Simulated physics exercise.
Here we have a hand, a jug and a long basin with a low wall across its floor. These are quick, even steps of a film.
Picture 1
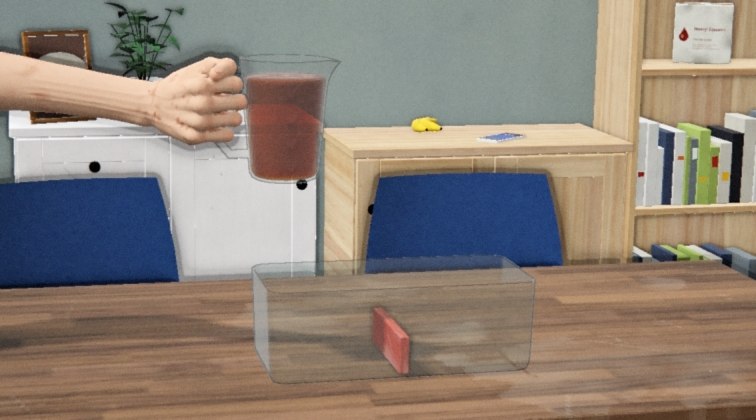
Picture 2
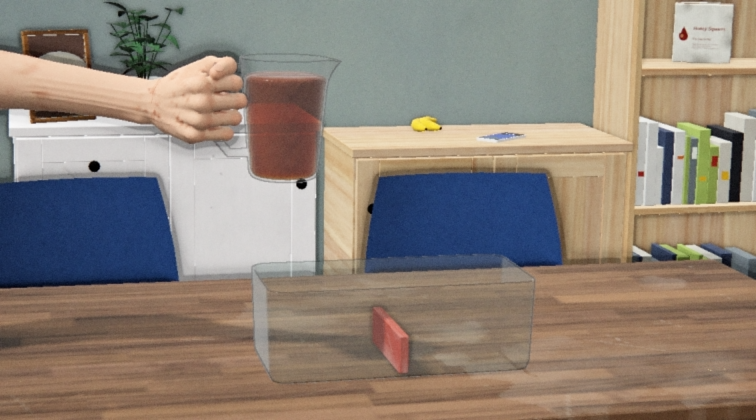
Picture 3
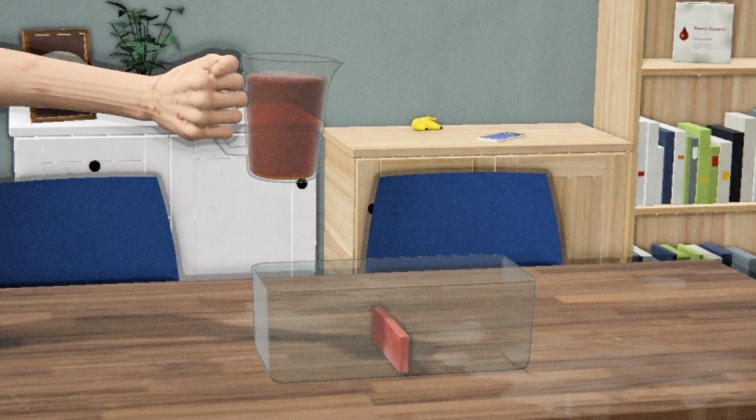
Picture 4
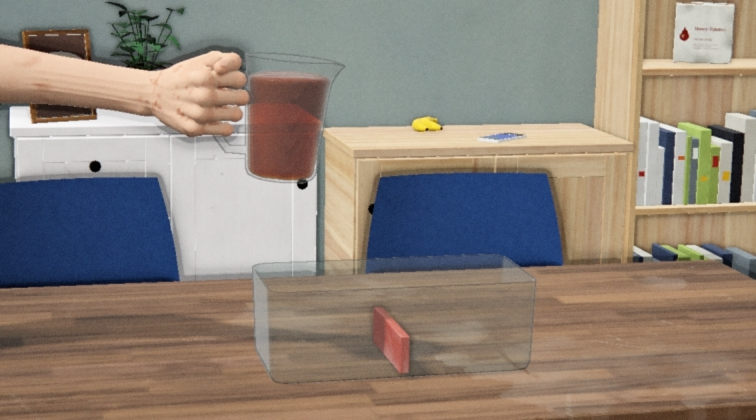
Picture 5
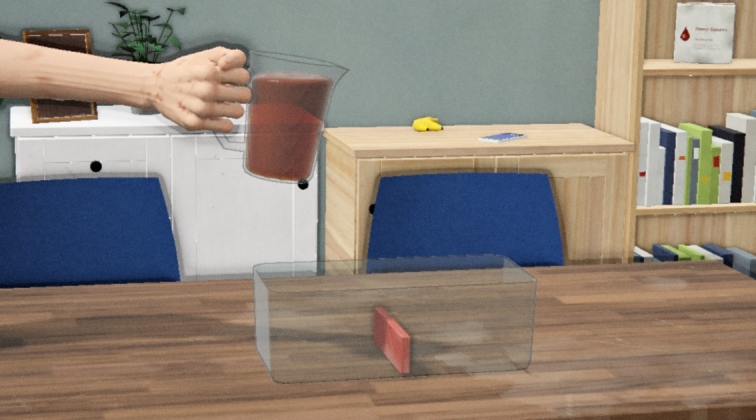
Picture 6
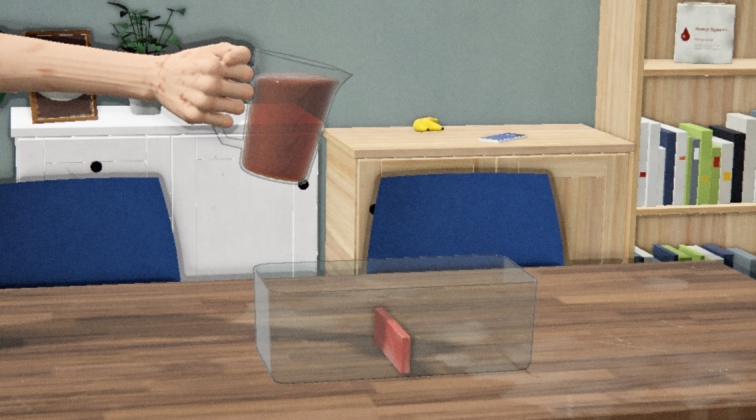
A hand holding a clear jug of reddish-brown tea gradually tilts it rightward above a long transparent basin on a wooden table.
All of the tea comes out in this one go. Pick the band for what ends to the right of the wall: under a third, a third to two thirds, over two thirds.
It comes to more than two thirds.
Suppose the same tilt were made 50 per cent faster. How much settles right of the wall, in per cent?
Roughly 90 in a hundred.
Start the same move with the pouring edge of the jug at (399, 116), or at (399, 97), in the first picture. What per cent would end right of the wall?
First some 95, then 95 per cent.
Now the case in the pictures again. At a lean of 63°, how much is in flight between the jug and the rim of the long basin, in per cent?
Roughly 15 in a hundred.
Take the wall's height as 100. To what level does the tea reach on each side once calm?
Left: 10 %. Right: 60 %.
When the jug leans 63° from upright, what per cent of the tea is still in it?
Some 85 per cent.
A moment on, the jug is tipped part way and 83 per cent is still to pour, 0 is left of the wall and 3 right of it.
Next, the jug is tipped on its side and 34 per cent is still to pour, 1 is left of the wall and 42 right of it.
Then the jug is tipped right over and 2 per cent is still to pour, 6 is left of the wall and 87 right of it.
Later the jug is tipped right over and 0 per cent is still to pour, 9 is left of the wall and 89 right of it.
At rest 9 per cent lies left of the wall, 89 right of it and 2 outside.
